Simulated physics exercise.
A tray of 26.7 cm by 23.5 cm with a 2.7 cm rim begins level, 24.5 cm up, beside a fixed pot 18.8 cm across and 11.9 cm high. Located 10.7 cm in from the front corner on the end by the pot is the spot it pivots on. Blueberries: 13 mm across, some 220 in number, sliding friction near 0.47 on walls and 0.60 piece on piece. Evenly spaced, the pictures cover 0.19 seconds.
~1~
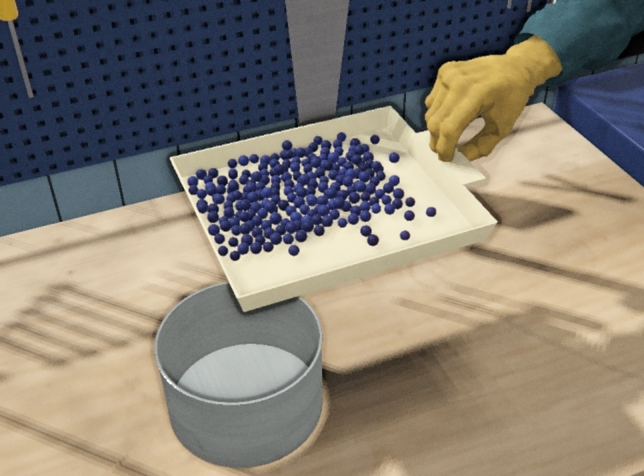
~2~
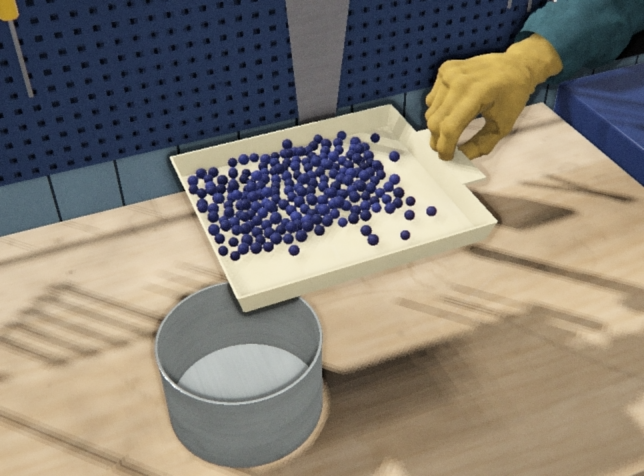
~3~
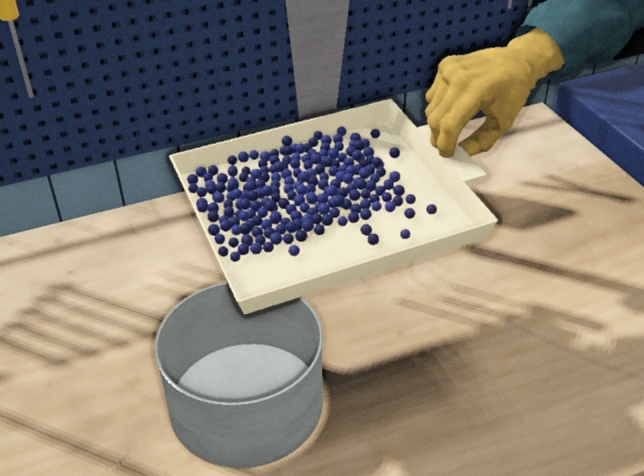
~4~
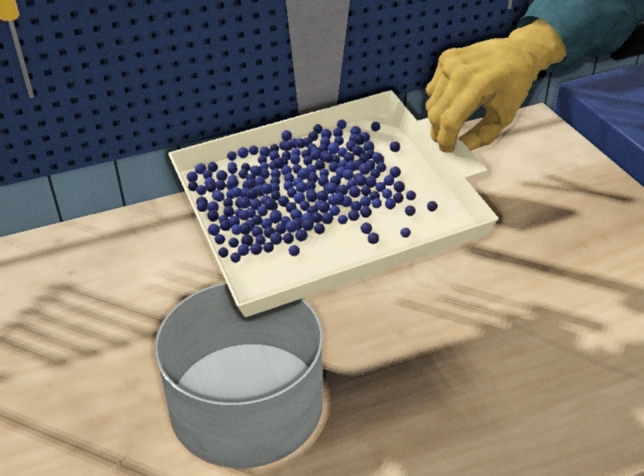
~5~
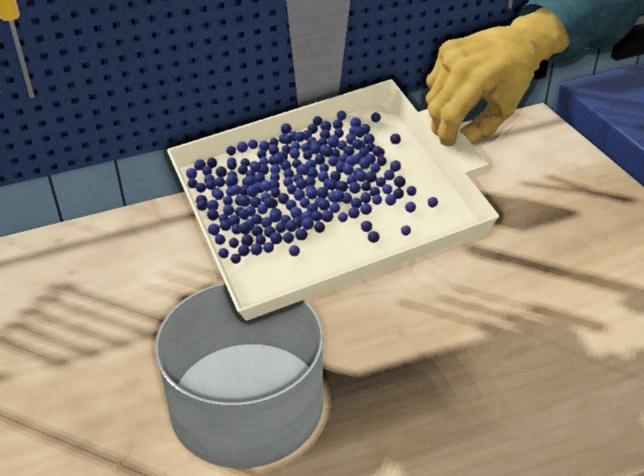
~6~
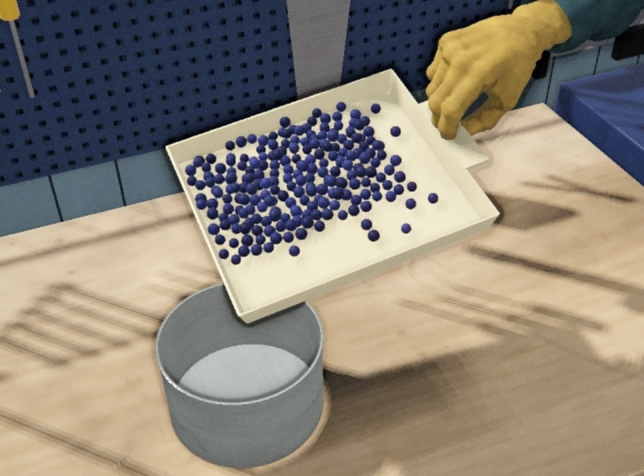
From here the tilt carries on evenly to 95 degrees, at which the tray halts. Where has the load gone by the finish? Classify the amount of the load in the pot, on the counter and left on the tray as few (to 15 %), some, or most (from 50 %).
Tray: Few. Pot: Most. Counter: Some.
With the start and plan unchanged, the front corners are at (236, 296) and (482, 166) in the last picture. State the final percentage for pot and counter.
Final per cent - pot 25, counter 75.
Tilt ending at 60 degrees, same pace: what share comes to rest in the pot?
That would be around 5 percent.
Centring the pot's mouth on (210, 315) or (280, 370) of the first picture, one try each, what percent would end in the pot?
Try one: ~ 5 %; try two: ~ 100 %.
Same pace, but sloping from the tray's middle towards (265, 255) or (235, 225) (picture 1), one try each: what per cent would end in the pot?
About 55 per cent on the first try and 25 per cent on the second.
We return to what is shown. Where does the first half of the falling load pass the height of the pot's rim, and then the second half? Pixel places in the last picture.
Earlier half at about (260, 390), later half at about (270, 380) in pixels.
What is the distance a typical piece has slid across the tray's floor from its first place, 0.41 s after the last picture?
Displacement on the tray: Roughly 8 cm.
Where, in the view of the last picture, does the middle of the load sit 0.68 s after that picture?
Near (275, 268).
Then, 0.41 s after the last picture, tilt 52 degrees; the tray holds 100 %, the pot 0 %.
Then, 0.68 s after the last picture, tilt 78 degrees; the tray holds 85 %, the pot 0 %.
Then, 1.06 s after the last picture, tilt 95 degrees; the tray holds 10 %, the pot 60 %.
In the end, tray 0 %, pot 75 %, counter 25 %.
